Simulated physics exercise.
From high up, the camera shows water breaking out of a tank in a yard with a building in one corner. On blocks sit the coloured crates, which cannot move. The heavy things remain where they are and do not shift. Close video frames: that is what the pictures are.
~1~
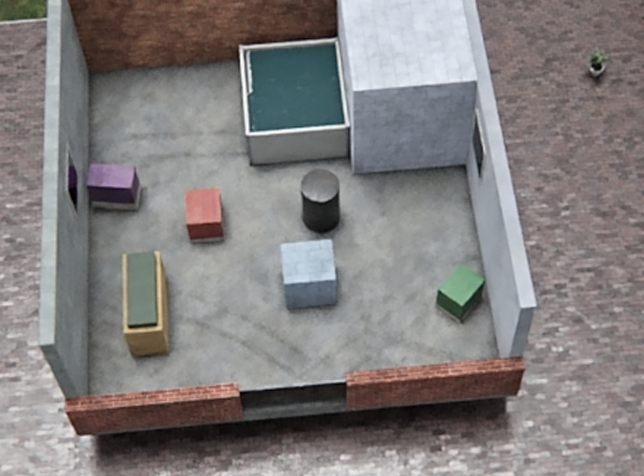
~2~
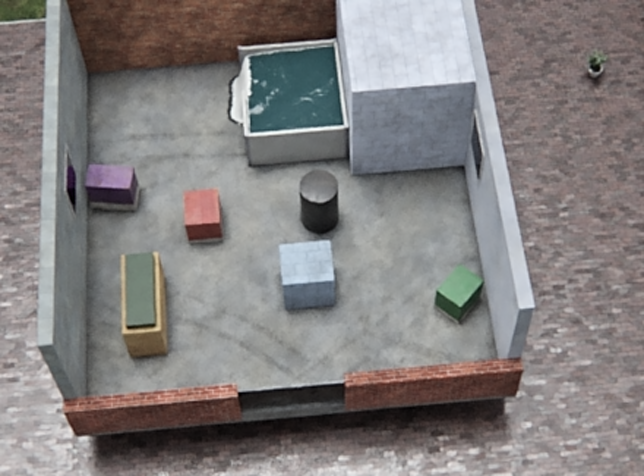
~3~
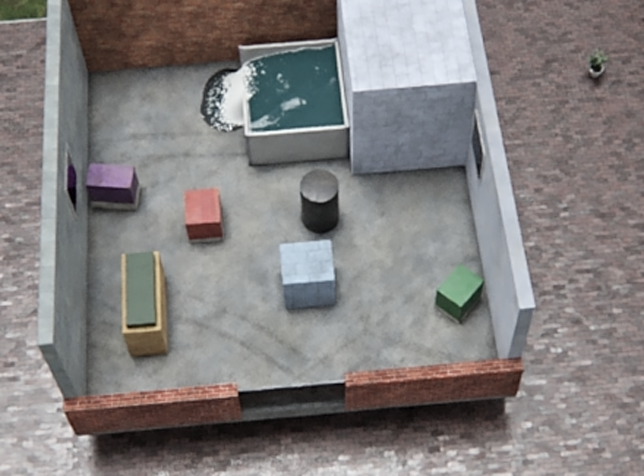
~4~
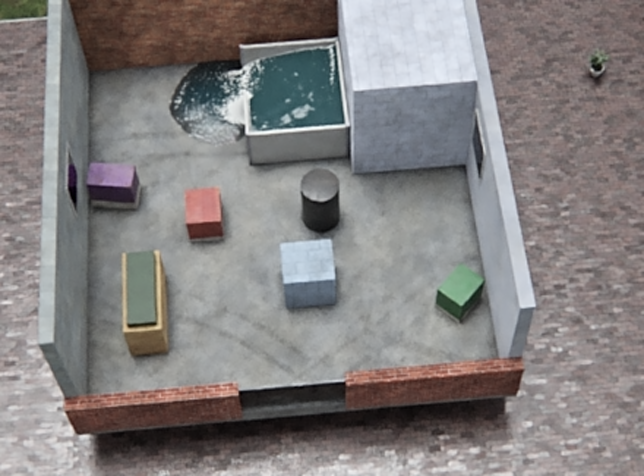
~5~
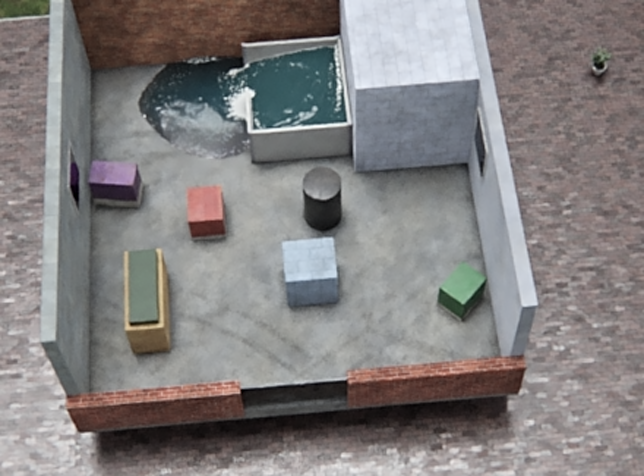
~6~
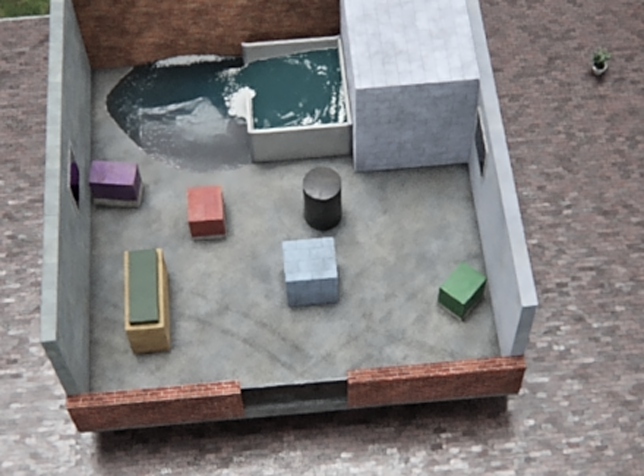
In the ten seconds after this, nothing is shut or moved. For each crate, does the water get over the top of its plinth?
My prediction: The purple crate is not missed by the water this time; the red crate is not missed by the water this time; the green crate is not missed by the water this time.
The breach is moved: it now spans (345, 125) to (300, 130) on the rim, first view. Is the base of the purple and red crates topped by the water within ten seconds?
In short: Purple crate remains dry; red crate is wetted.
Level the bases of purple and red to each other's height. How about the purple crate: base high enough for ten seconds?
Verdict on the purple crate: It gets flooded.
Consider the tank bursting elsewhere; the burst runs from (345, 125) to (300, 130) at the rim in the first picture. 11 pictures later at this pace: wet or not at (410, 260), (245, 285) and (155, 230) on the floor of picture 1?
In that order: Wet, covered, not flooded.
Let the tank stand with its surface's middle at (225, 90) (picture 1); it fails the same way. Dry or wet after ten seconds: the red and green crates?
Red flooded, green flooded.
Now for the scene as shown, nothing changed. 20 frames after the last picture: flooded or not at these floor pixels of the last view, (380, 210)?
Lab note: Spot reads unsubmerged.
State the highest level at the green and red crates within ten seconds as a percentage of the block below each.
About 210 % and 210 %.
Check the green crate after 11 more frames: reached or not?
Looking at green, I'd say the flood is elsewhere.
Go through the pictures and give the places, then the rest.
The first frame shows the tank at (293, 88) is whole and still.
In the second frame, water pours out at (246, 91) and has run to (235, 80).
In the third frame, water pours out at (246, 91) and has run to (208, 118).
In the fourth frame, the front is at (175, 113), out from the gap at (247, 91).
In the fifth frame, water pours out at (249, 89) and has run to (143, 101).
In the sixth frame, water pours out at (249, 89) and has run to (110, 104).
A moment on, water covers 20 % of the floor; the purple crate water round its plinth, the red crate water round its plinth, the green crate not reached.
Next, water covers 25 % of the floor; the purple crate water round its plinth, the red crate water round its plinth, the green crate not reached.
Then, water covers 45 % of the floor; the purple crate water round its plinth, the red crate water round its plinth, the green crate not reached.
Later, water covers 75 % of the floor; the purple crate water round its plinth, the red crate water round its plinth, the green crate water round its plinth.
In the end, water covers 95 % of the floor; the purple crate was topped, the red crate was topped, the green crate was topped.
